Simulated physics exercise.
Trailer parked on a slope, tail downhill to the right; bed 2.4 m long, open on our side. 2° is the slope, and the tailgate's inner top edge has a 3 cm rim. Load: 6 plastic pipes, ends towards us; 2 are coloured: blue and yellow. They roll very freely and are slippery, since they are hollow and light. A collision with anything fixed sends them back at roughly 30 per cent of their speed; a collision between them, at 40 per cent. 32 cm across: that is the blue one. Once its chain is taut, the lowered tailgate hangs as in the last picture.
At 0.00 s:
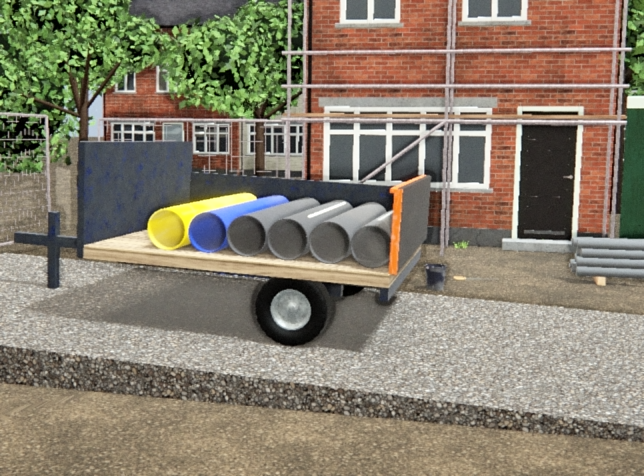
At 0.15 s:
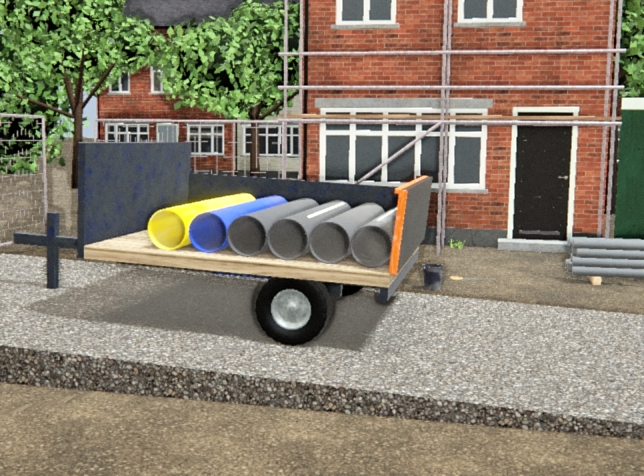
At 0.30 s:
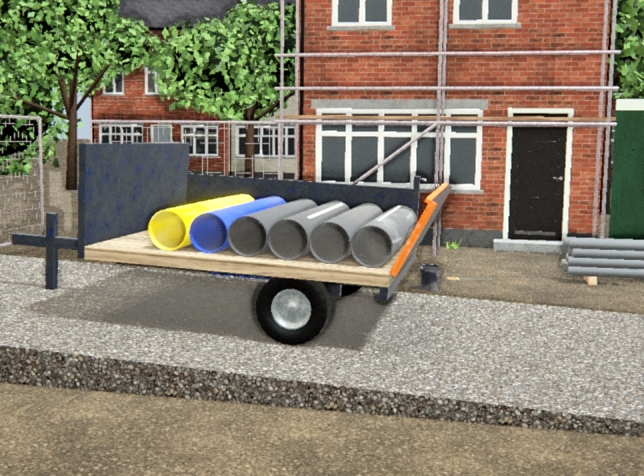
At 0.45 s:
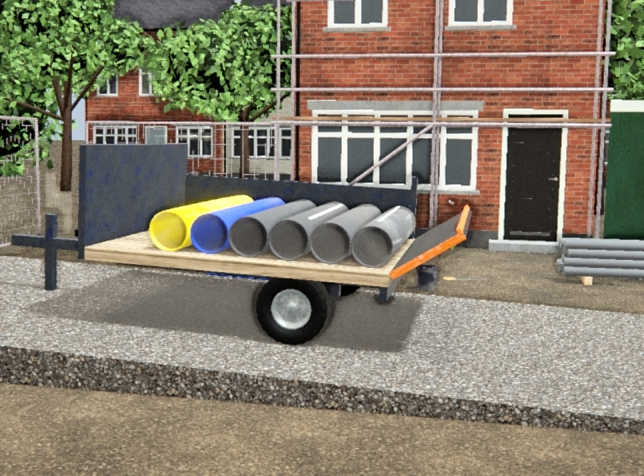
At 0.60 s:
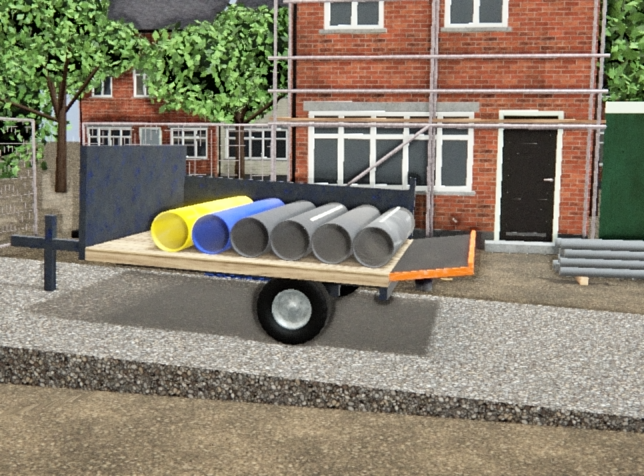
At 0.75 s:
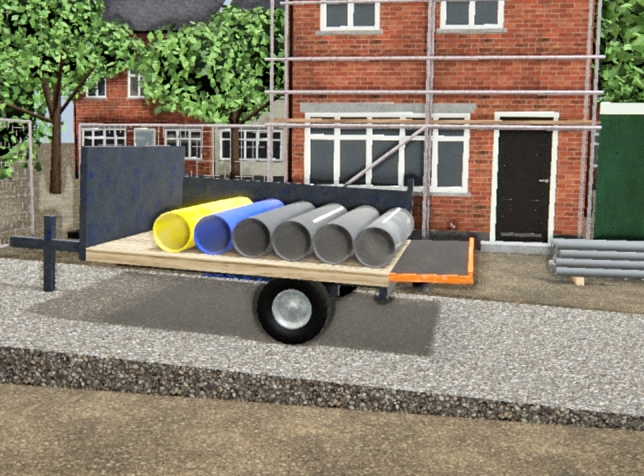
The trailer's tailgate swings down to the right while the plastic pipes stay almost still.
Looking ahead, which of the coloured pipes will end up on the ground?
Blue: Doesn't come off, yellow: Doesn't come off.
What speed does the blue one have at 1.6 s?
0.2 m/s, give or take.
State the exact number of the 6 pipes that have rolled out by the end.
That comes to 0 in total.
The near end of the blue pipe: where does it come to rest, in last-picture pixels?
(288, 241).
By 1.6 s, blue is on the bed, 130 cm short of the hinge, rolling right; yellow is on the bed, 160 cm short of the hinge, rolling right; 0 gone off the back.
By 2.7 s, blue is on the bed, 105 cm short of the hinge, rolling right; yellow is on the bed, 135 cm short of the hinge, rolling right; 0 gone off the back.
Finally (3.9 s), blue is on the bed, 80 cm short of the hinge; yellow is on the bed, 110 cm short of the hinge; 0 gone off the back.
